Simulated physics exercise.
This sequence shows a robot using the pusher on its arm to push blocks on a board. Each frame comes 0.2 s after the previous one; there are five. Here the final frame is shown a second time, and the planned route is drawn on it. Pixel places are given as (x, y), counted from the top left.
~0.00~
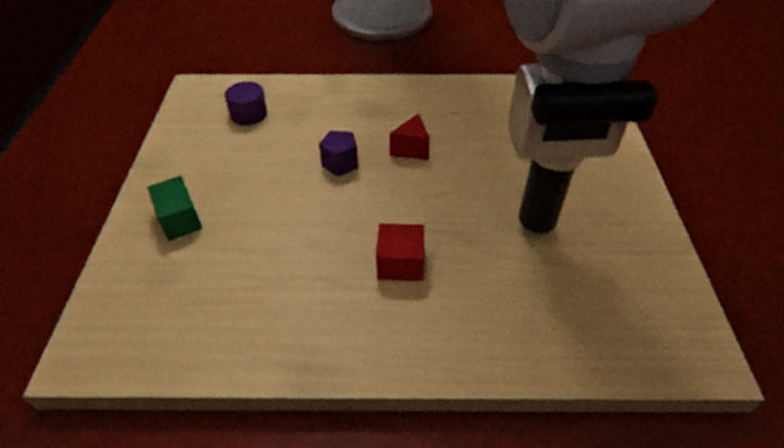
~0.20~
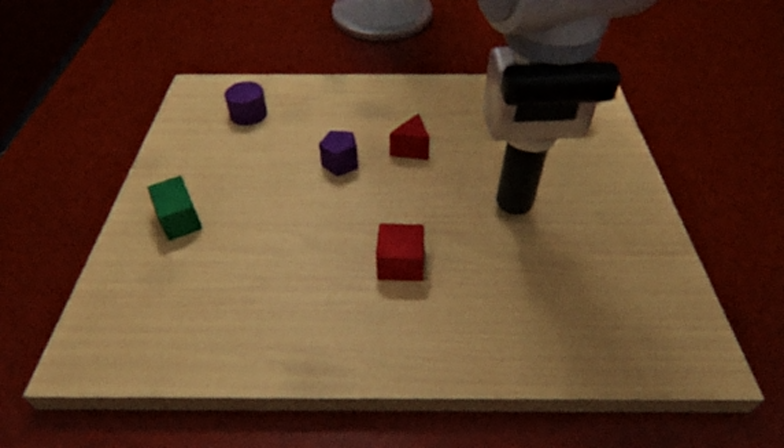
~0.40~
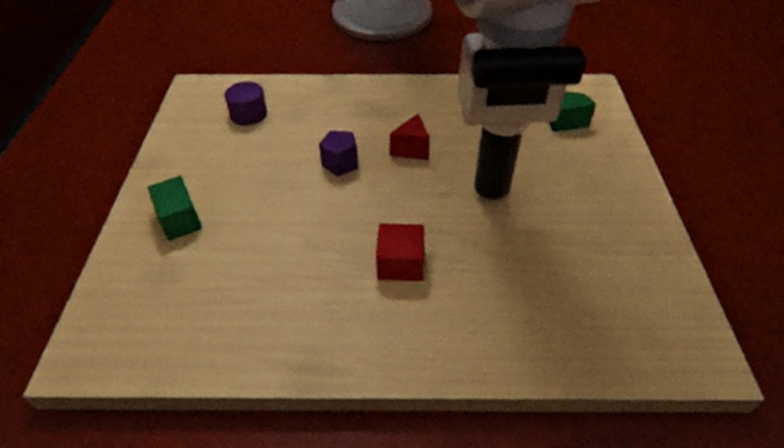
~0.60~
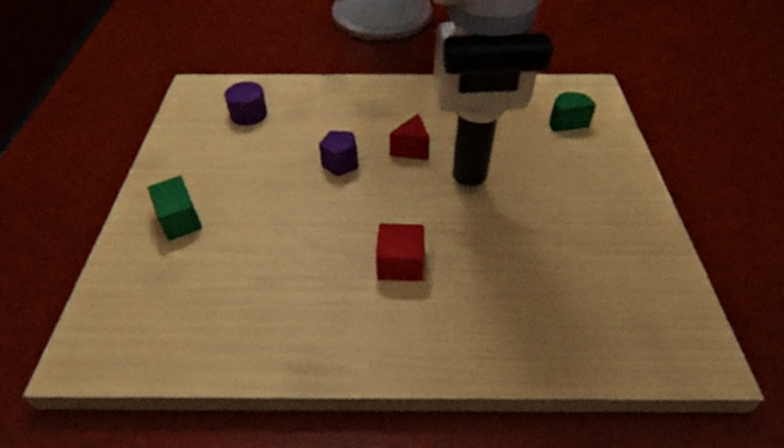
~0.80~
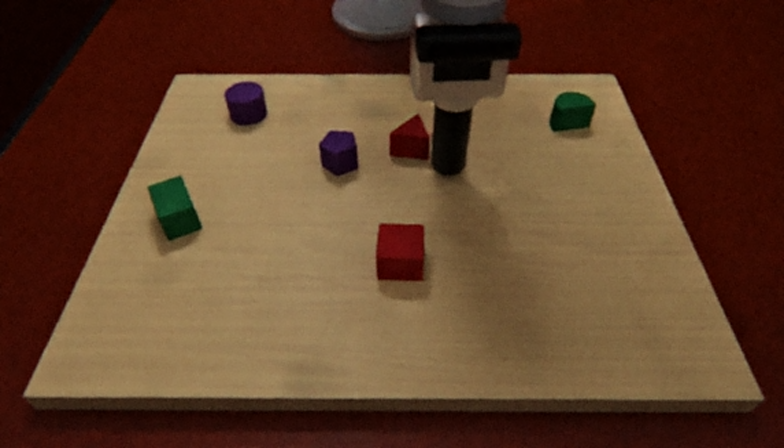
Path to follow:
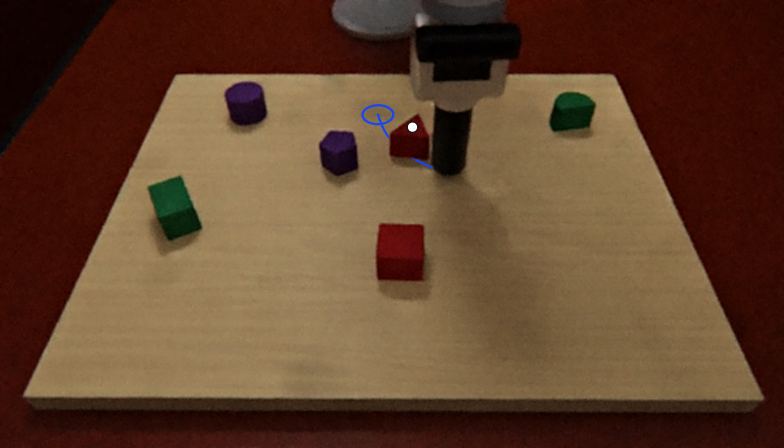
A robot arm with a black pusher moved steadily left and toward the back of the wooden board, nearing the red triangle and uncovering a green block behind it, while all the blocks stayed still.
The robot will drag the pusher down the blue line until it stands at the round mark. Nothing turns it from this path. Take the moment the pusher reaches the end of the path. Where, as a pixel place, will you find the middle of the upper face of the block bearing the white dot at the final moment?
At (353, 78).
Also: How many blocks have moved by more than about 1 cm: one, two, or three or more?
A single block is moved.
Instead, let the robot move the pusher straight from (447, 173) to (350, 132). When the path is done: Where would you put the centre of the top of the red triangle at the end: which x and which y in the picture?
It comes to (371, 96).
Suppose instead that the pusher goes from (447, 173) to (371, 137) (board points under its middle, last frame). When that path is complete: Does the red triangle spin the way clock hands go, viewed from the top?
That would be a yes.
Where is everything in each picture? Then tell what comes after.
The first frame shows tip of the pusher (538, 220), middles of tops, purple pentagon (339, 140), red triangle (412, 127).
The second frame shows pusher (515, 202), nothing pushed.
The third frame shows pusher (492, 187), nothing pushed.
The fourth frame shows pusher (470, 174), nothing pushed.
The fifth frame shows pusher (448, 164), purple pentagon (339, 140), red triangle (412, 127).
The line goes from (447, 173) through (412, 158) and (389, 137) to (378, 115); the dot is on the red triangle.
On the path given first. One third of the way, pusher (412, 148); red triangle (391, 114), turned 10° clockwise.
Two thirds of the way, pusher (388, 127); red triangle (369, 94), turned 15° clockwise.
At the end, pusher (378, 105); purple pentagon unmoved; red triangle (353, 78).
